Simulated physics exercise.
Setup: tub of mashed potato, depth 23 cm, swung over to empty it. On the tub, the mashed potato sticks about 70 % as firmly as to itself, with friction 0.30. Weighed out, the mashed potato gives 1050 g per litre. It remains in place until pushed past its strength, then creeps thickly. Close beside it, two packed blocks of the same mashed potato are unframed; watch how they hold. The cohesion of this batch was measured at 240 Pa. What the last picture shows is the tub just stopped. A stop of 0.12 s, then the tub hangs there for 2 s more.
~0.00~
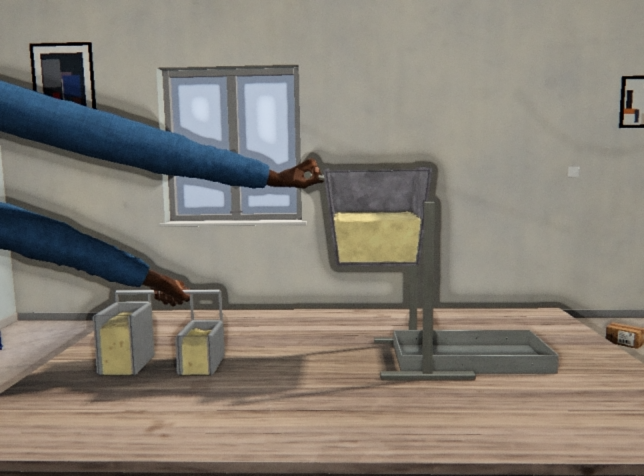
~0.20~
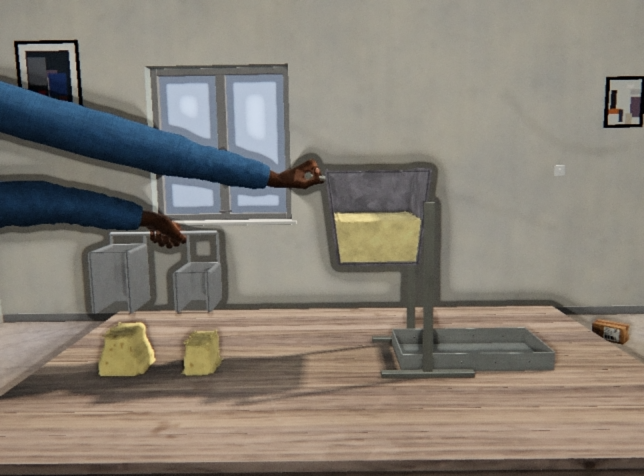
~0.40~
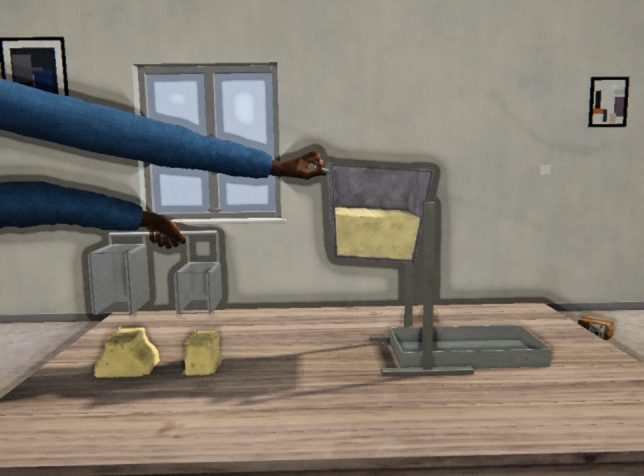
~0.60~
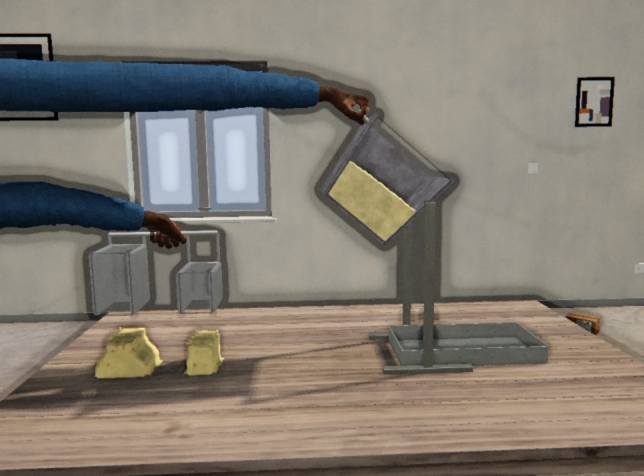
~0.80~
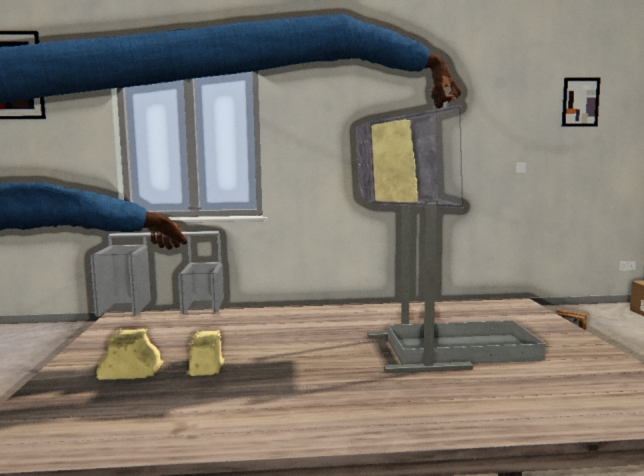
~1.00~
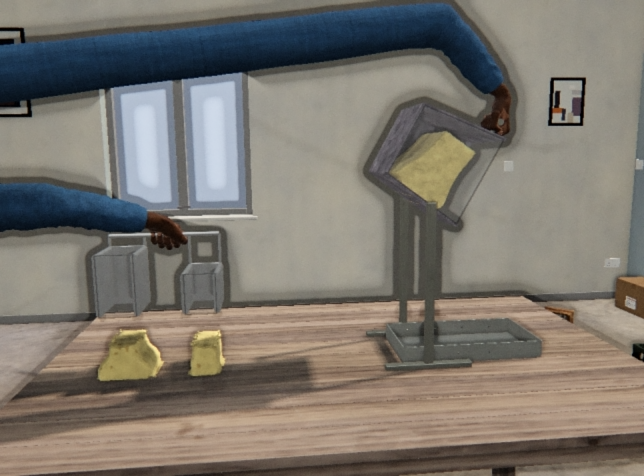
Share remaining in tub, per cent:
Near 0 percent.
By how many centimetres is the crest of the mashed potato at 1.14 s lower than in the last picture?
About 13 cm.
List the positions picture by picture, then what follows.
Handle-side rim at (328, 171), tilt 0 degrees; highest point of the mashed potato at (340, 220); test blocks 14 cm, 8.8 cm high (left to right), in the first frame.
Handle-side rim at (329, 172), tilt 0 degrees; highest point of the mashed potato at (341, 221); test blocks 11 cm, 8.6 cm high (left to right), in the second frame.
Handle-side rim at (333, 164), tilt 5 degrees; highest point of the mashed potato at (341, 214); test blocks 10 cm, 8.5 cm high (left to right), in the third frame.
Handle-side rim at (379, 116), tilt 41 degrees; highest point of the mashed potato at (354, 163); test blocks 9.9 cm, 8.5 cm high (left to right), in the fourth frame.
Handle-side rim at (460, 109), tilt 87 degrees; highest point of the mashed potato at (407, 120); test blocks 9.9 cm, 8.5 cm high (left to right), in the fifth frame.
Handle-side rim at (504, 141), tilt 119 degrees; highest point of the mashed potato at (449, 132); test blocks 9.9 cm, 8.5 cm high (left to right), in the sixth frame.
By 1.14 s, the tub is at 119 degrees and holds 37 %.
By 1.31 s, the tub is at 119 degrees and holds 0 %.
By 1.48 s, the tub is at 119 degrees and holds 0 %.
By 1.65 s, the tub is at 119 degrees and holds 0 %.
By 3.00 s, at the end, the tub is at 119 degrees and holds 0 %.
